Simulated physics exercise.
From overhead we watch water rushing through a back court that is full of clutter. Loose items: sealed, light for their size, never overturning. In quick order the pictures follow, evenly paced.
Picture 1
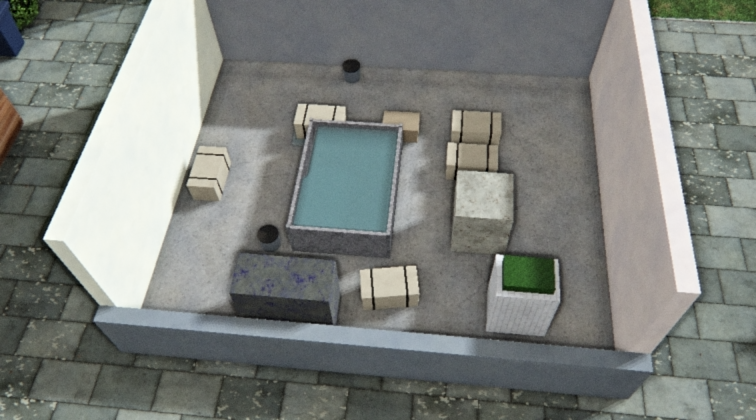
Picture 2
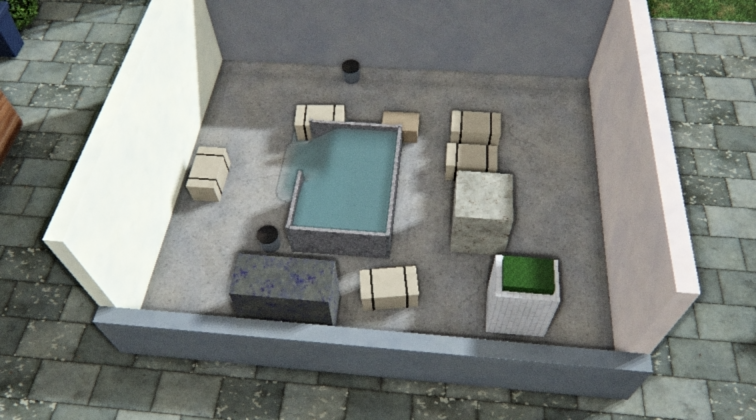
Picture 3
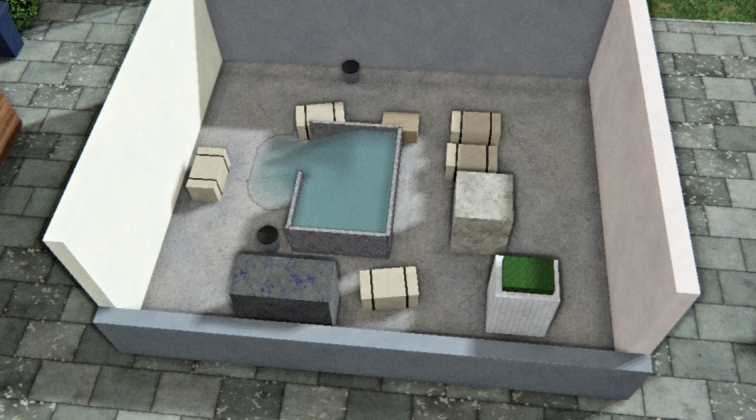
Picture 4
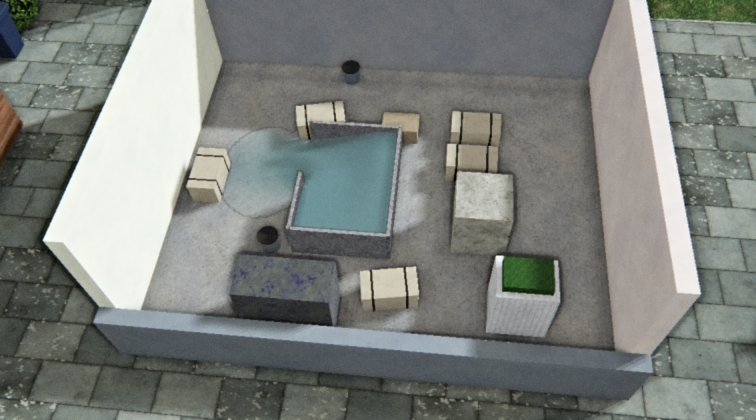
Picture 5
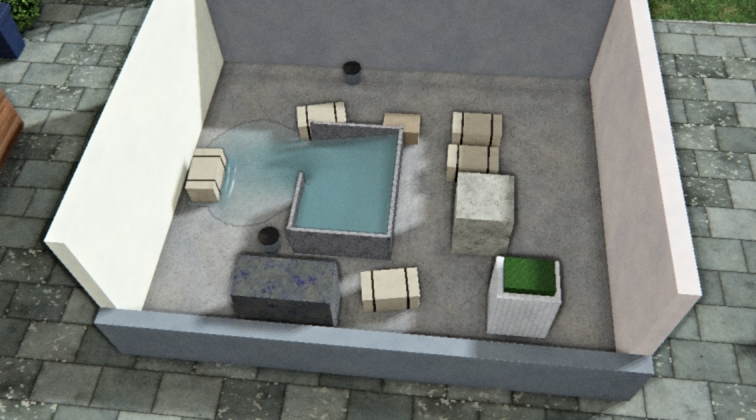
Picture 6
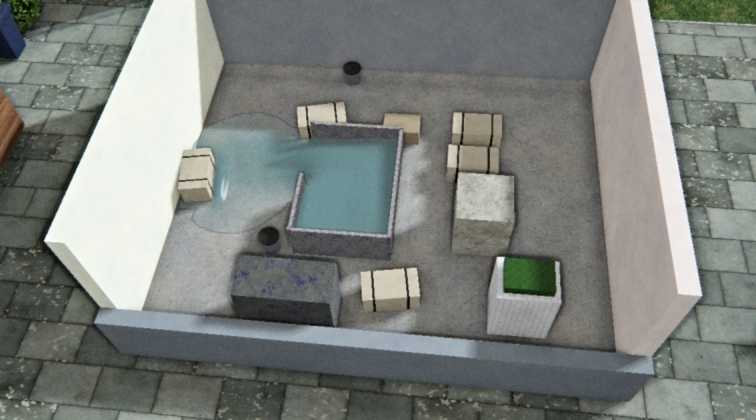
In a walled court, water pours left from an opened tank and nudges a crate.
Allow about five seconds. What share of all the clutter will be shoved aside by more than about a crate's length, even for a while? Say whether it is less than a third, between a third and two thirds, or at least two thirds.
It is between a third and two thirds.
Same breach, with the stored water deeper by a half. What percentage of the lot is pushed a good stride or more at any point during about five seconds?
My estimate is around 50 percent.
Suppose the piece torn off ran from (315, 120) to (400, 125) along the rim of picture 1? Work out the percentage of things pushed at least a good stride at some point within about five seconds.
Estimate: Roughly 50 per cent.
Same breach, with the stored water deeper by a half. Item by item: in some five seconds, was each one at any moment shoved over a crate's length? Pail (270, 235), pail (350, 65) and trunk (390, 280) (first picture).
Going through them in turn, I'd say got there, then got there, then never got there.
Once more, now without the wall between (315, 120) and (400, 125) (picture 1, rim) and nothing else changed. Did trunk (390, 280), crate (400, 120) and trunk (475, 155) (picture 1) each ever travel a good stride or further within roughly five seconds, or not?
Same order as named: Not sent that far; sent that far; not sent that far.
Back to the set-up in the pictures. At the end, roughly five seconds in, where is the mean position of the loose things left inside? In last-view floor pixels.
Around pixel (396, 181).
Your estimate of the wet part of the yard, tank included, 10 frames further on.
About 30 in a hundred.
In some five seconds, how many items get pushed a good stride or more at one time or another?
That gives 3.
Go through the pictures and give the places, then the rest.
A trunk at (207, 166) rests on the ground; a trunk at (320, 115) rests on the ground; 0 of 8 have shifted, in the first picture.
A trunk at (206, 167), on the bottom; a trunk at (320, 115), on the bottom, close to its start; 0 of 8 have shifted, in the second picture.
A trunk at (206, 167), on the bottom; a trunk at (320, 114) rests on the ground, close to its start; 1 of 8 have shifted, in the third picture.
A trunk at (207, 168), on the bottom; a trunk at (320, 113) rests on the ground, close to its start; 1 of 8 have shifted, in the fourth picture.
A trunk at (204, 168), on the bottom, close to its start; a trunk at (321, 114), on the bottom, close to its start; 2 of 8 have shifted, in the fifth picture.
A trunk at (195, 168), on the bottom, close to its start; a trunk at (322, 114), on the bottom, close to its start; 2 of 8 have shifted, in the sixth picture.
A moment on, 0 of 8 are well off their spots; 0 afloat.
Next, 1 of 8 are well off their spots; 1 afloat.
Later, 2 of 8 are well off their spots; 1 afloat.
In the end, 3 of 8 are well off their spots, and 3 have been at some point; 3 afloat.
